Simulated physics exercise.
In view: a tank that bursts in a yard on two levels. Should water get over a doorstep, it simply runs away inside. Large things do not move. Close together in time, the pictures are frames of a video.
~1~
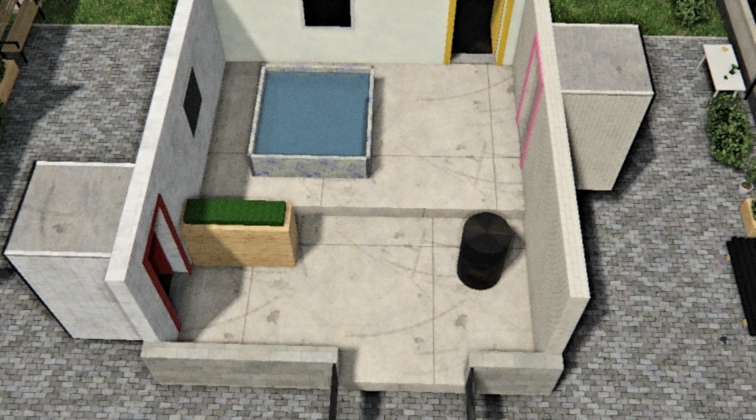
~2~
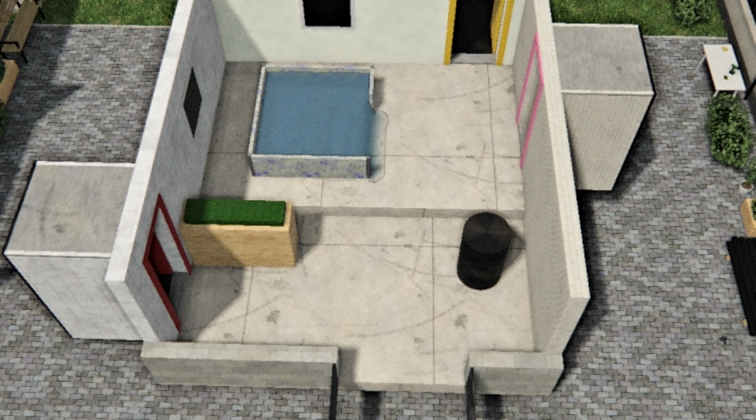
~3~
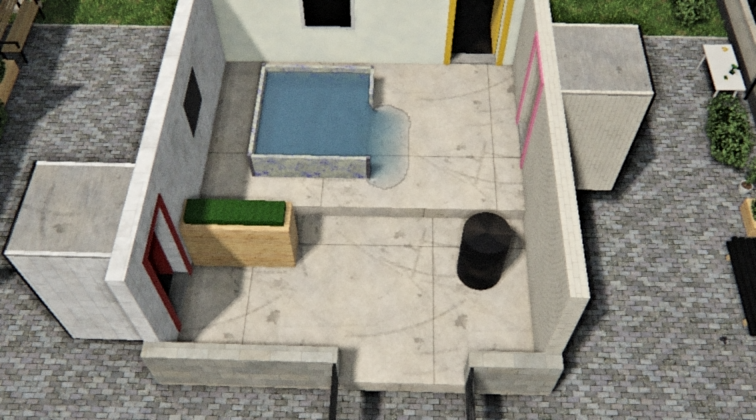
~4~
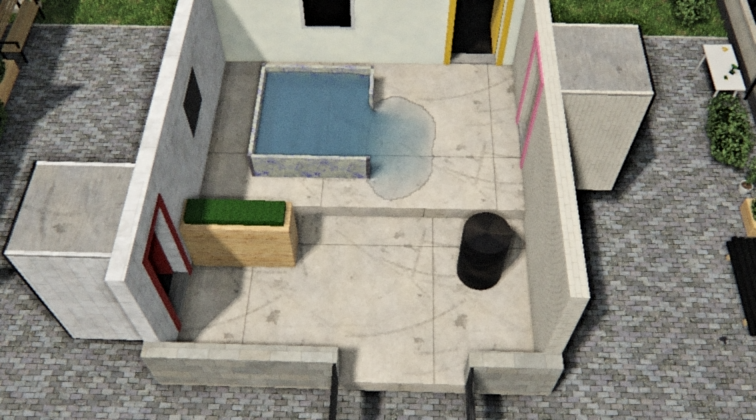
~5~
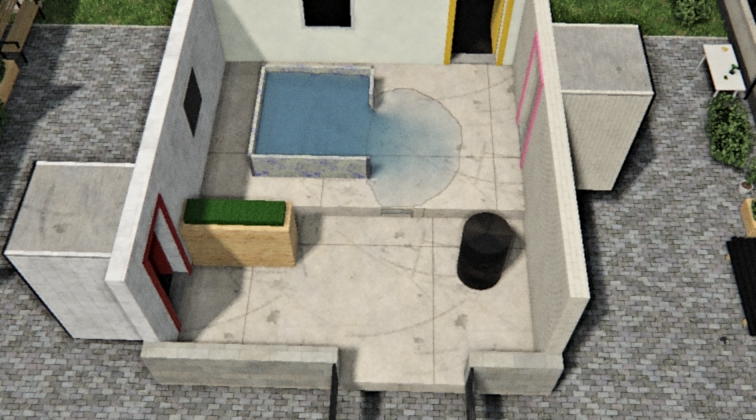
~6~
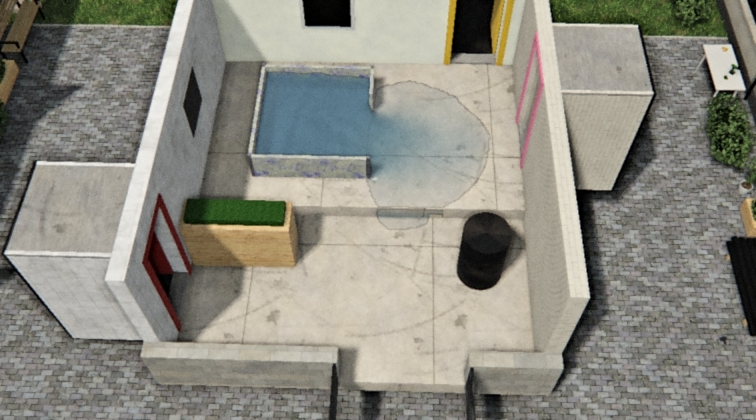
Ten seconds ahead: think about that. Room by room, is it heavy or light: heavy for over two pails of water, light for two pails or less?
Red door - light; yellow door - heavy; pink door - heavy.
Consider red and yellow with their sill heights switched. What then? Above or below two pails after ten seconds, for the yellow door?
Result - yellow door never crosses the line.
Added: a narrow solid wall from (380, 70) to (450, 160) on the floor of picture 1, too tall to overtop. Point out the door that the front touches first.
My choice is the pink one.
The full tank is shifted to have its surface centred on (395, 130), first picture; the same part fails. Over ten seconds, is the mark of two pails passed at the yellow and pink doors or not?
I would say the yellow one tops the mark and the pink one tops the mark.
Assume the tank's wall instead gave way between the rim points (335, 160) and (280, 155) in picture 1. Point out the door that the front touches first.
I'd say the red one.
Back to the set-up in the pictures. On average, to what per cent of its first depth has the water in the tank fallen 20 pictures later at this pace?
Around 36 percent.
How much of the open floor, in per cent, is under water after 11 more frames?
Some 35 in a hundred.
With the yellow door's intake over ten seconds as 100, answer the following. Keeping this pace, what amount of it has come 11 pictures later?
I make it 0 per cent.
A moment on, water covers 30 % of the floor; the red door not reached, the yellow door not reached, the pink door under two buckets in.
Next, water covers 35 % of the floor; the red door not reached, the yellow door wet at the sill, nothing in, the pink door over two buckets in.
Then, water covers 45 % of the floor; the red door not reached, the yellow door under two buckets in, the pink door far over two buckets in.
Later, water covers 70 % of the floor; the red door not reached, the yellow door over two buckets in, the pink door far over two buckets in.
In the end, water covers 90 % of the floor; the red door wet at the sill, nothing in, the yellow door over two buckets in, the pink door far over two buckets in.
